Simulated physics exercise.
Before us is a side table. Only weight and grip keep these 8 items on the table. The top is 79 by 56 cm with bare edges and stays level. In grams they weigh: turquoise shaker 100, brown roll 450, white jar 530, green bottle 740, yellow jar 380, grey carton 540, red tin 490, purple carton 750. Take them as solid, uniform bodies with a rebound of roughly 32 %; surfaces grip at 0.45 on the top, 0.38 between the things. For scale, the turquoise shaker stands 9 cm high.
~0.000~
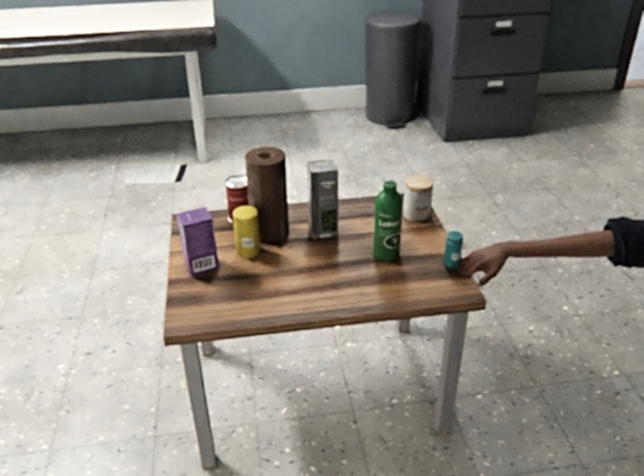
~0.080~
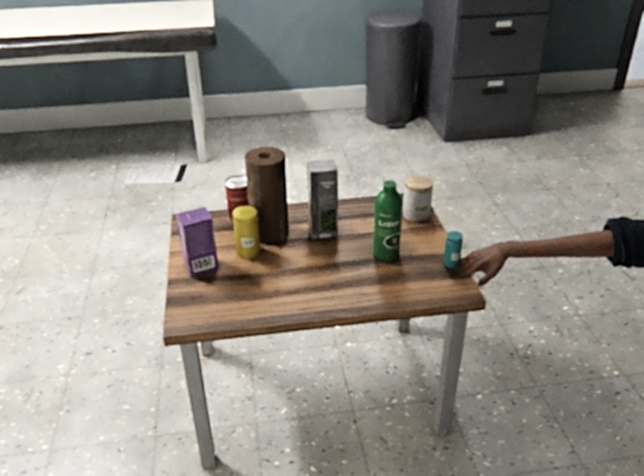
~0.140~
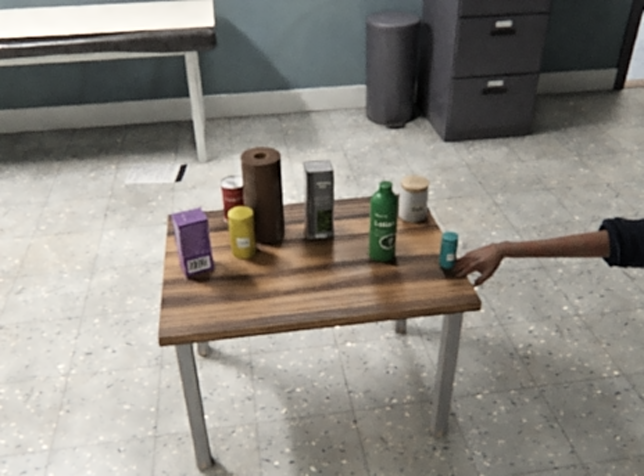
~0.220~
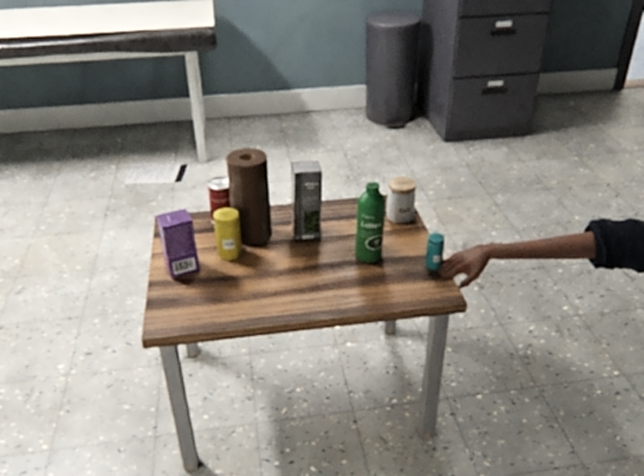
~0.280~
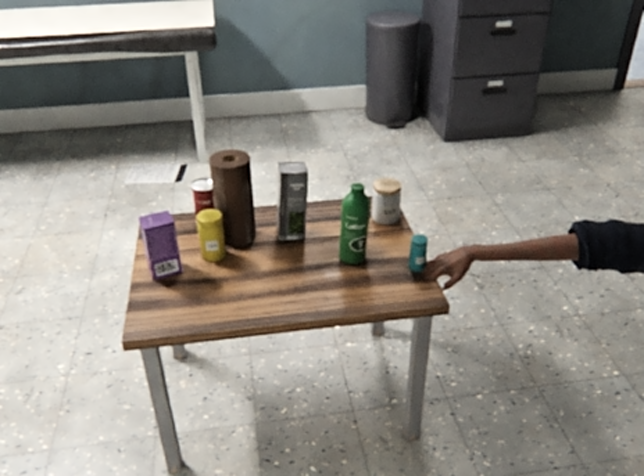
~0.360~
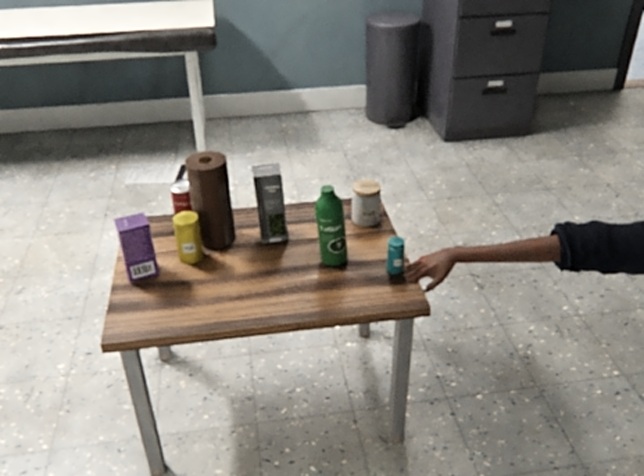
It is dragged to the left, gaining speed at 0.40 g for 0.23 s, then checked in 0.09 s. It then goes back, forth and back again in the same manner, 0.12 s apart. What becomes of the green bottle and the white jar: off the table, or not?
The green bottle remains on top; the white jar remains on top.
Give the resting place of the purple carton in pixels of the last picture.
Around (202, 241).
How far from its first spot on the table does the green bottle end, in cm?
About 21 cm.
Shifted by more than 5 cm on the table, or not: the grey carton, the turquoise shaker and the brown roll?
The grey carton leaves its spot; the turquoise shaker stays put; the brown roll ends elsewhere.
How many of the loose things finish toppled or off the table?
3 of them.
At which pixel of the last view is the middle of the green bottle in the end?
Around (316, 250).
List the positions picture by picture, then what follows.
Green bottle (388, 220); white jar (418, 198), in the first frame.
Yellow jar (247, 232); grey carton (323, 199), in the second frame.
Table along by 1 cm; red tin (235, 200); purple carton (193, 242), in the third frame.
Table along by 5 cm; turquoise shaker (435, 251); brown roll (250, 197), in the fourth frame.
Table along by 9 cm; grey carton (292, 201) 4° off upright; yellow jar (211, 236), in the fifth frame.
Table along by 14 cm; green bottle (331, 224) 5° off upright; white jar (366, 203), in the sixth frame.
After 0.46 s, table along by 15 cm; green bottle 30° off upright near (310, 226); white jar moved 5 cm near (354, 204); grey carton 26° off upright.
After 0.86 s, green bottle on its side near (314, 250); brown roll on its side; grey carton on its side.
After 1.26 s, table along by 15 cm; green bottle on its side near (254, 255); white jar moved 2 cm near (363, 203); brown roll on its side.
After 1.76 s, green bottle on its side near (313, 250); brown roll on its side; grey carton on its side.
In the end (2.4 s), toppled on the table, brown roll, green bottle and grey carton; the other 5 under 5 cm from the start. In the last view, green bottle near (316, 250), white jar near (417, 199).
